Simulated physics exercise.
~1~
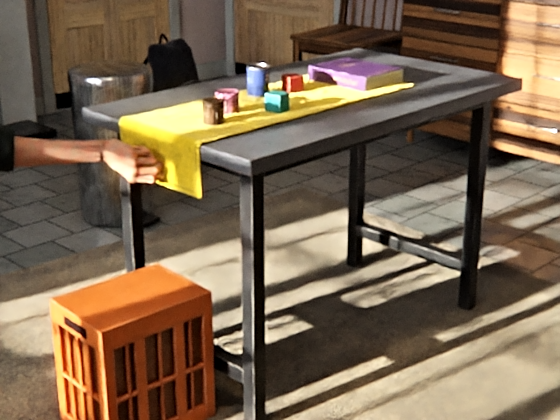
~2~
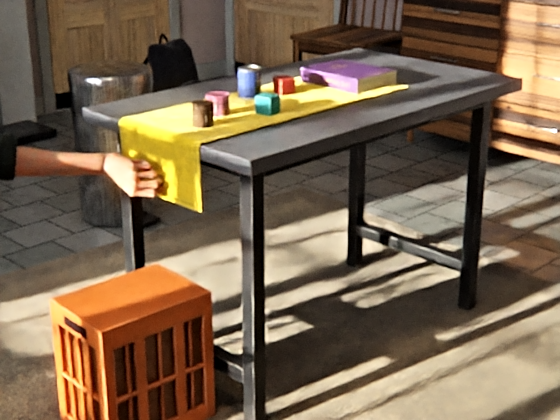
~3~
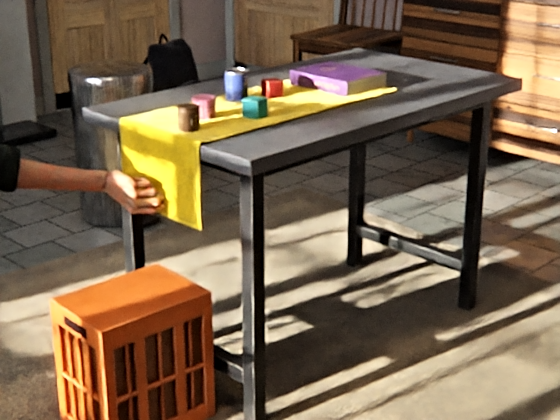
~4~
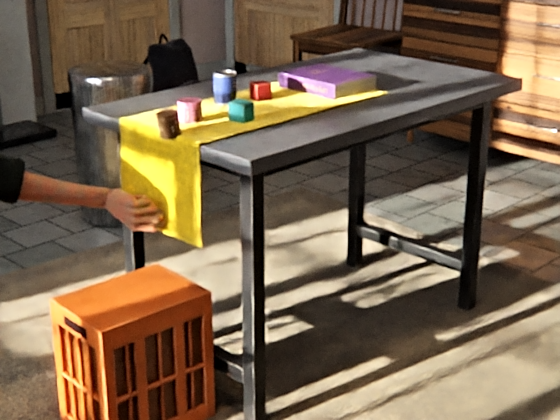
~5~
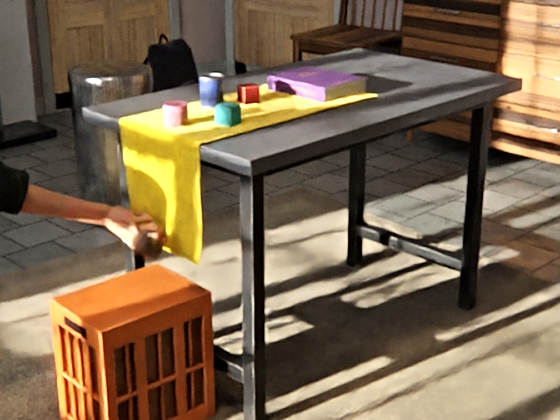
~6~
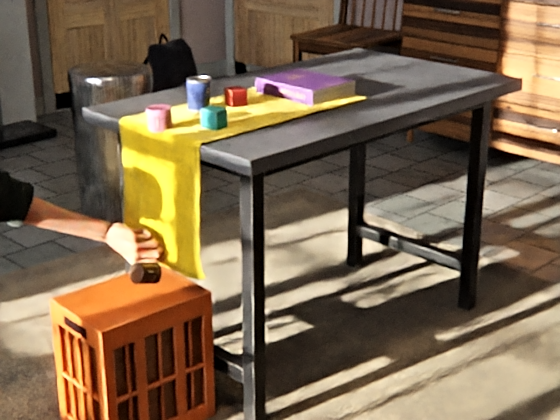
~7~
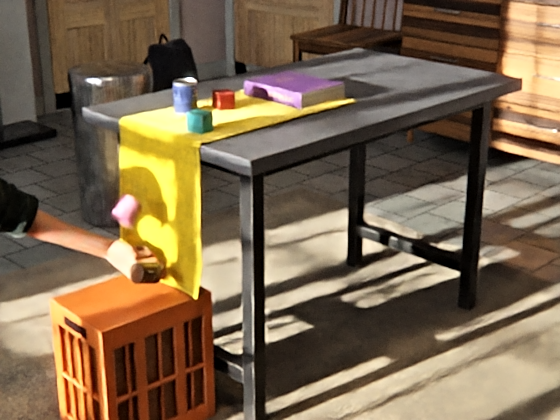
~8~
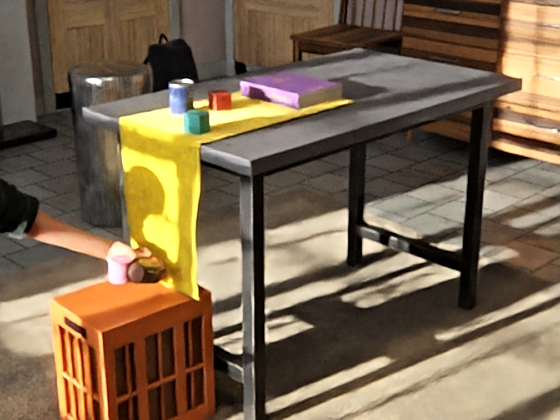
A hand reaches in from the left and draws a yellow scarf toward the near left end of a dark table, seen from slightly above in a sunlit, tiled space. On the cloth sit a brown pot, a pink pot, a turquoise cube, a blue can, a small red block and a purple book, with an orange crate below. As the hem lowers, everything rides left with it. The brown pot drops over the edge toward the crate, then the pink pot follows. Finally both rest on the crate beside the hand and hem, while the others remain upright on the table.
